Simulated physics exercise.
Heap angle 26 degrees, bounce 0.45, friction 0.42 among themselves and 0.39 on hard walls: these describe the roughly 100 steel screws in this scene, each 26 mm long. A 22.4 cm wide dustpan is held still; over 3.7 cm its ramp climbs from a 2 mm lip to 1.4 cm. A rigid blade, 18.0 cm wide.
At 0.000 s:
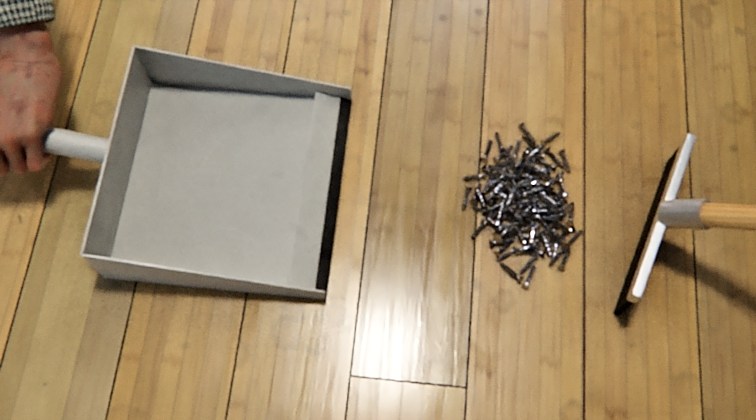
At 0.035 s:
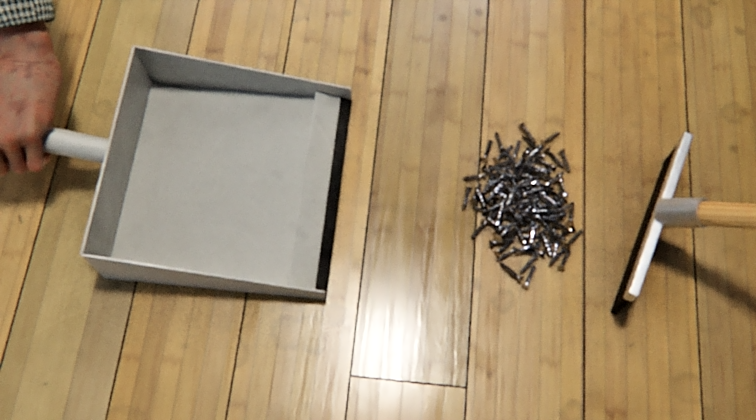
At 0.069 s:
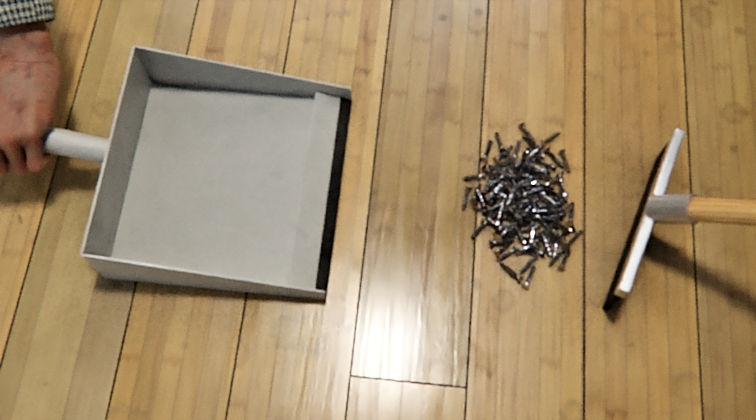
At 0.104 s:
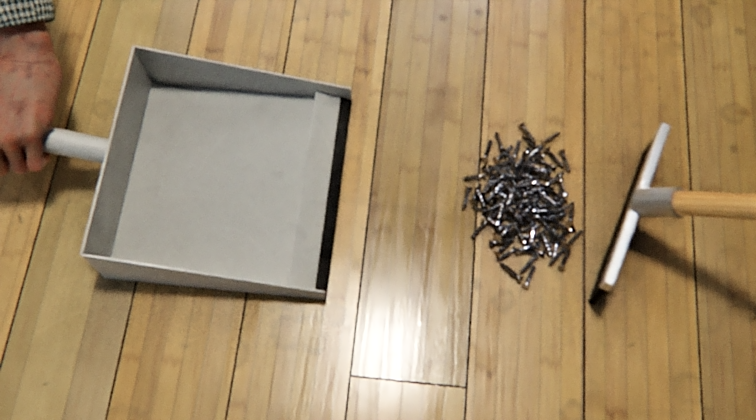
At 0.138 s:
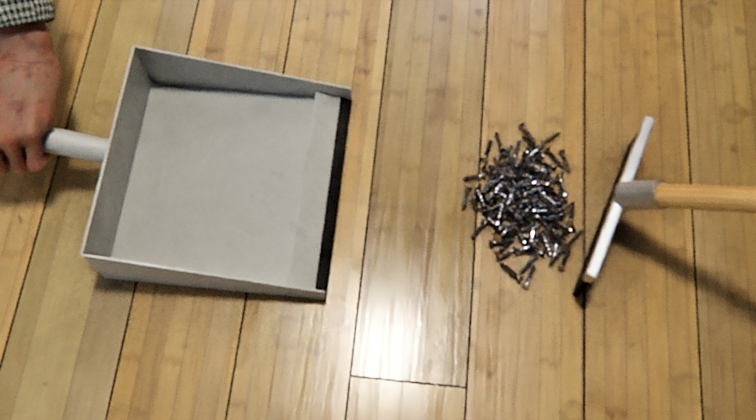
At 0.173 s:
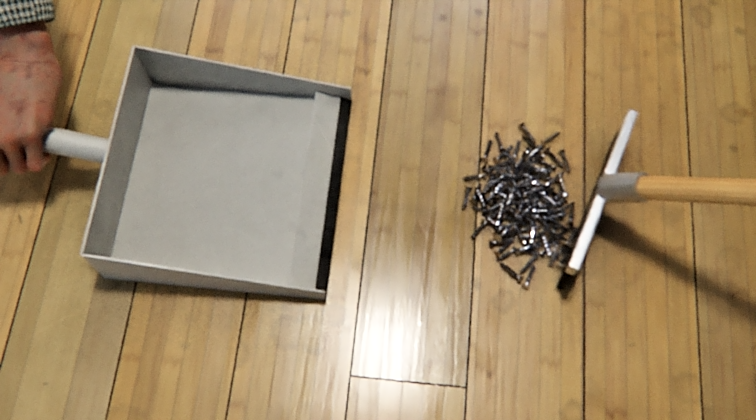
A white blade with a dark edge, on a wooden handle, starts at the right of a wooden floor and slides left toward a small pile of dark metal screws, drifting slightly upward. It ends close beside the pile, which stays undisturbed, while a hand at left holds a grey dustpan still.
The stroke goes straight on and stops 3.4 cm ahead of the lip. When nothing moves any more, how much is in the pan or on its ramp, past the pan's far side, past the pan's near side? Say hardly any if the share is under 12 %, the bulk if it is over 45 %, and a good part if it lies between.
Pan - hardly any, far side - a good part, near side - hardly any.
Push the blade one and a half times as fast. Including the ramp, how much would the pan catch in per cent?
About 10 per cent.
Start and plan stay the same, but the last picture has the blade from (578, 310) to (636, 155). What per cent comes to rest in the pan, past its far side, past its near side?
That ends as pan 0, far 0, and near 0.
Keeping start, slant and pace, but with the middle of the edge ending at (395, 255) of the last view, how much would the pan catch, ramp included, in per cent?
Share caught: Approx. 0 %.
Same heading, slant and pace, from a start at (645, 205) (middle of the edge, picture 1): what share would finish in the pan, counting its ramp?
Something close to 5 percent.
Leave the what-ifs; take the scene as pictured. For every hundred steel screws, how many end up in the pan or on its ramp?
That works out at about 0 percent.
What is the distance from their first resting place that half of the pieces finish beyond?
That distance is close to 18 cm.
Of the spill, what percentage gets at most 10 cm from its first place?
Around 5 in a hundred.
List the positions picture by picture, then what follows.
The first frame shows blade from (634, 296) to (687, 143), moved 0.0 cm, 0 of the pieces shifted so far; middle of the pieces at (529, 202); pan at (215, 183).
The second frame shows blade from (631, 295) to (684, 142), moved 0.3 cm, 0 of the pieces shifted so far; middle of the pieces at (529, 202).
The third frame shows blade from (622, 291) to (676, 139), moved 1.2 cm, 0 of the pieces shifted so far; middle of the pieces at (529, 202).
The fourth frame shows blade from (607, 284) to (661, 133), moved 2.6 cm, 0 of the pieces shifted so far; middle of the pieces at (529, 202).
The fifth frame shows blade from (590, 277) to (646, 126), moved 4.3 cm, 0 of the pieces shifted so far; middle of the pieces at (529, 202).
The sixth frame shows blade from (572, 269) to (629, 119), moved 6.0 cm, 0 of the pieces shifted so far; middle of the pieces at (529, 202); pan at (215, 183). Its pace works out near 0.49 m/s, heading 20 degrees away from the viewer's side.
Then, at 0.39 s, middle of the blade 16 cm from the lip; 0 % over the lip, far side 5 %, near side 0 %.
After 0.53 s, middle of the blade 9 cm from the lip; 0 % over the lip, far side 15 %, near side 0 %.
Then, at 0.79 s, middle of the blade 6 cm from the lip; 0 % over the lip, far side 20 %, near side 0 %.
By 2.0 s all is still; pan 0 %, far side 20 %, near side 0 %, in front of the lip or behind the blade 80 %.
